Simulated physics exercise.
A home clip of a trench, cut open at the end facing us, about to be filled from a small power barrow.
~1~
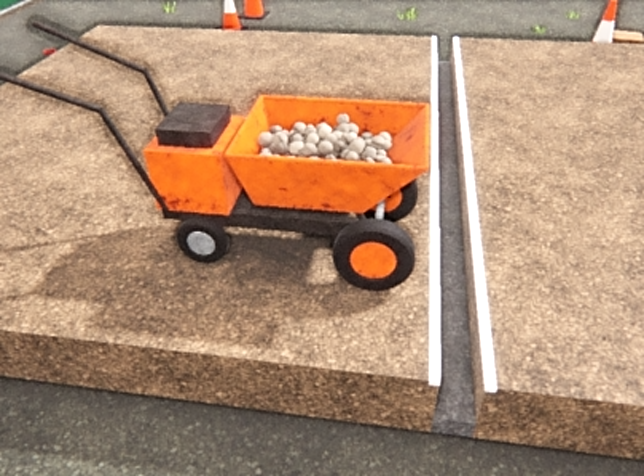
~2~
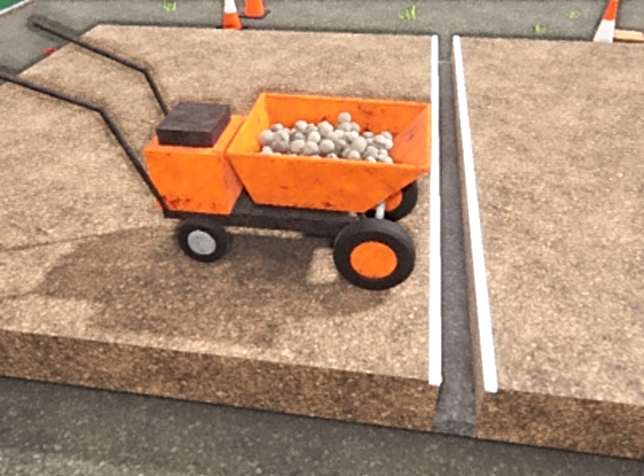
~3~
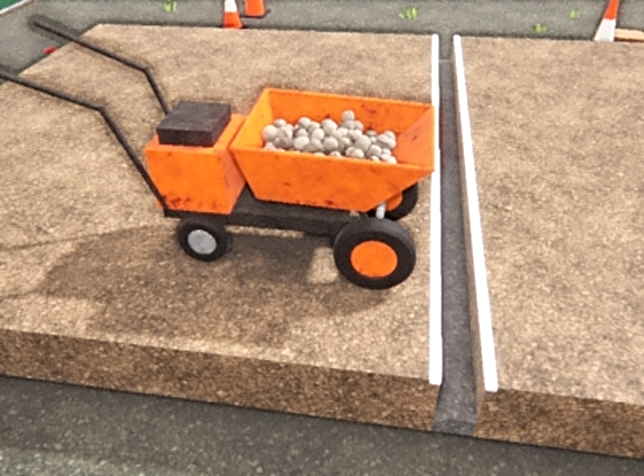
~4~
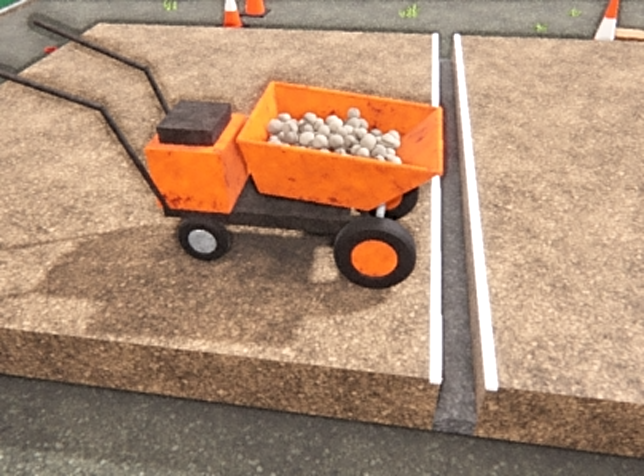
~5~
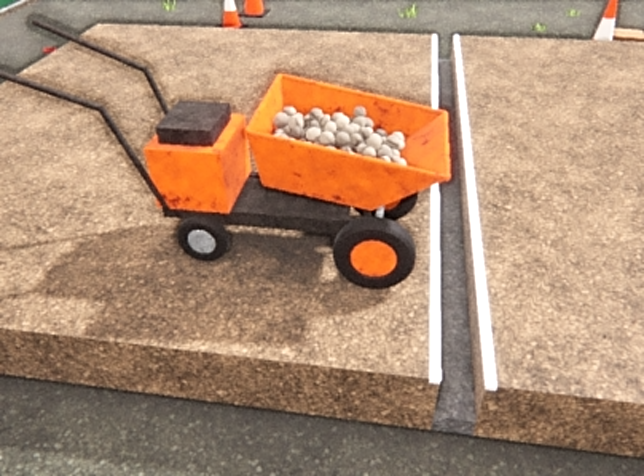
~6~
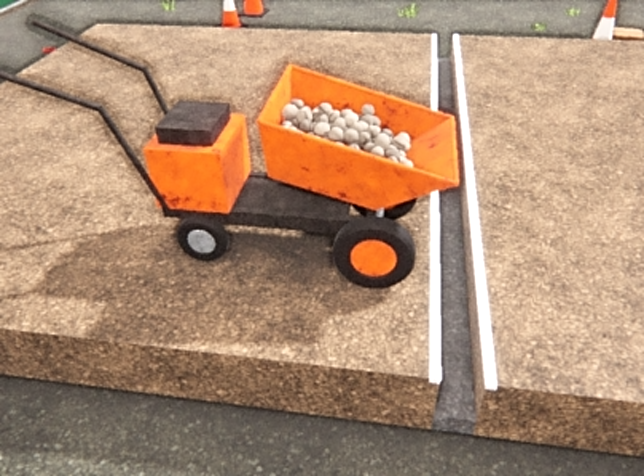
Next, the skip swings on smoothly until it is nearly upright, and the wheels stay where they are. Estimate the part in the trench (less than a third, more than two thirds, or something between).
Between the edges lies less than a third of the load.
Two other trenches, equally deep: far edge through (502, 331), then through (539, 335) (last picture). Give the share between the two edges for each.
Roughly 10 per cent, and 80 per cent.
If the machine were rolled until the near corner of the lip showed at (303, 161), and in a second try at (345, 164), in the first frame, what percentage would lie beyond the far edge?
Roughly 0 per cent, and 10 per cent.
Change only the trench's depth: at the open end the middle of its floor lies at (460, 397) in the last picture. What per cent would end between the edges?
It comes to 0 per cent or so.
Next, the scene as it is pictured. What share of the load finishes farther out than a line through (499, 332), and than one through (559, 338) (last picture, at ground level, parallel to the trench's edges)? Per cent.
Near 80 % and 50 %.
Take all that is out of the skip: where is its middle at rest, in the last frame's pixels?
At about (546, 257).
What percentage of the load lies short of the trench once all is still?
Near 0 %.
Just after the last frame, skip tipped steeply; every one in the skip.
A moment on, skip tipped right over; roughly two thirds in the skip; roughly a third beyond it; just a few falling.
Further on, skip tipped right over; about a tenth in the skip; the larger part beyond it.
When it is over, skip tipped right over; about a tenth in the skip; not one in or heaped over the trench; the larger part beyond it.
